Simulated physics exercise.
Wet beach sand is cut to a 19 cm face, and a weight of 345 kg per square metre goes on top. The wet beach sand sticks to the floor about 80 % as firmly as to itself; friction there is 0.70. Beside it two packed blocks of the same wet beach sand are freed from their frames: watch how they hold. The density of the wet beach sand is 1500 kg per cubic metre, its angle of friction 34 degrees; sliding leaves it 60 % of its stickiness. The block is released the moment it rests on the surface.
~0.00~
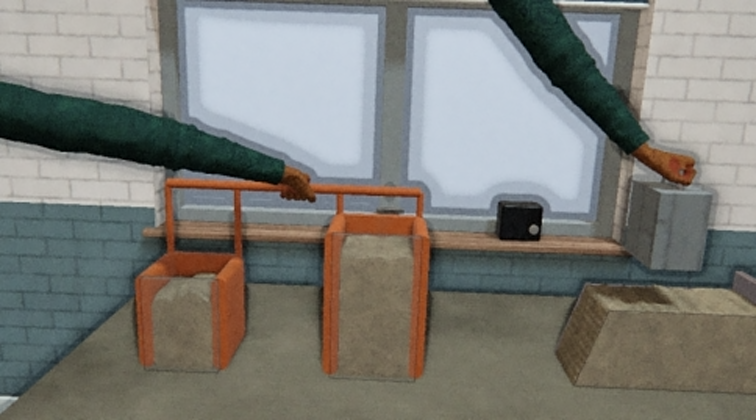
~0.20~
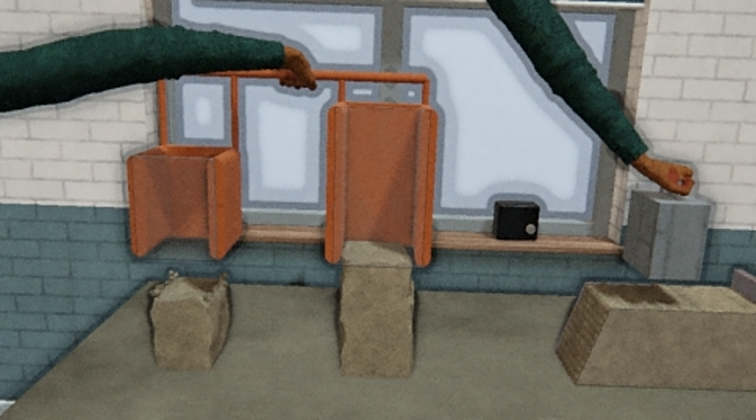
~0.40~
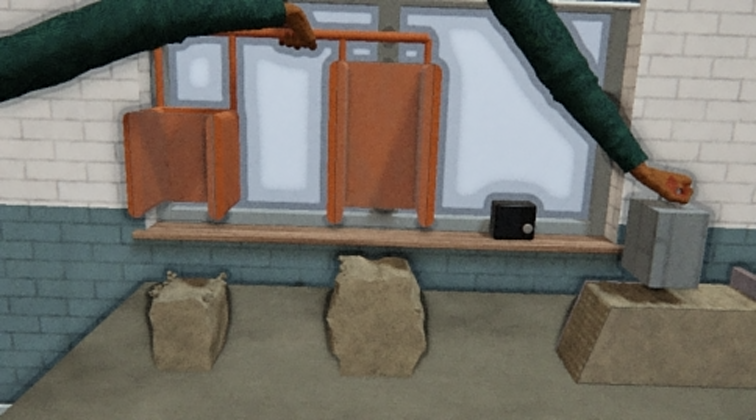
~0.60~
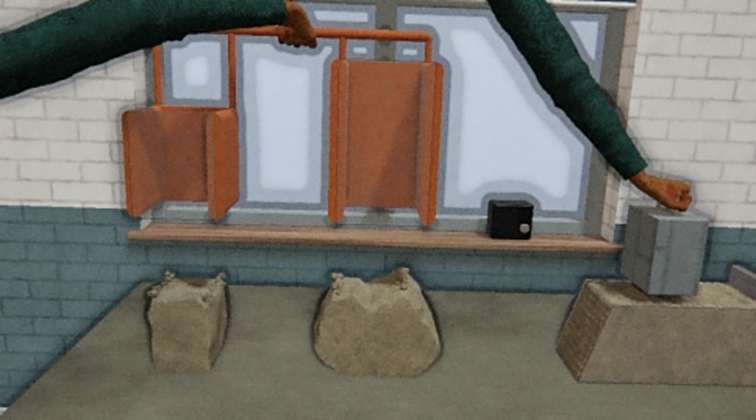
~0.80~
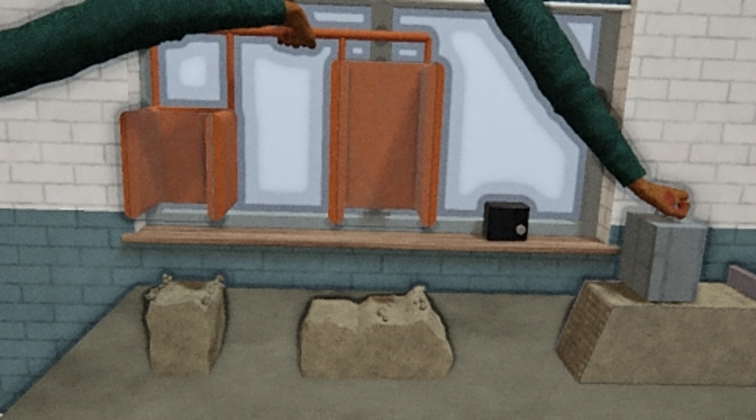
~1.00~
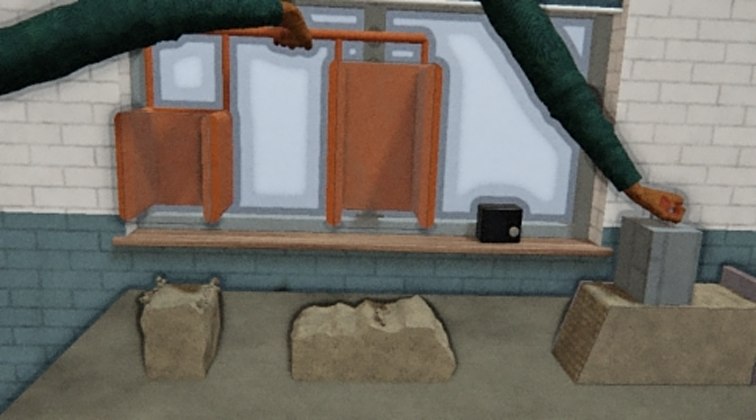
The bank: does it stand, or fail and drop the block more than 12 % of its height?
Under that load the edge bears.
By 1.16 s, the block is down by 2 % of the bank's height and stands upright.
By 1.34 s, the block is down by 3 % of the bank's height and stands upright.
By 1.53 s, the block is down by 3 % of the bank's height and stands upright.
By 1.71 s, the block is down by 3 % of the bank's height and stands upright.
By 1.86 s, at the end, the block is down by 3 % of the bank's height and stands upright.
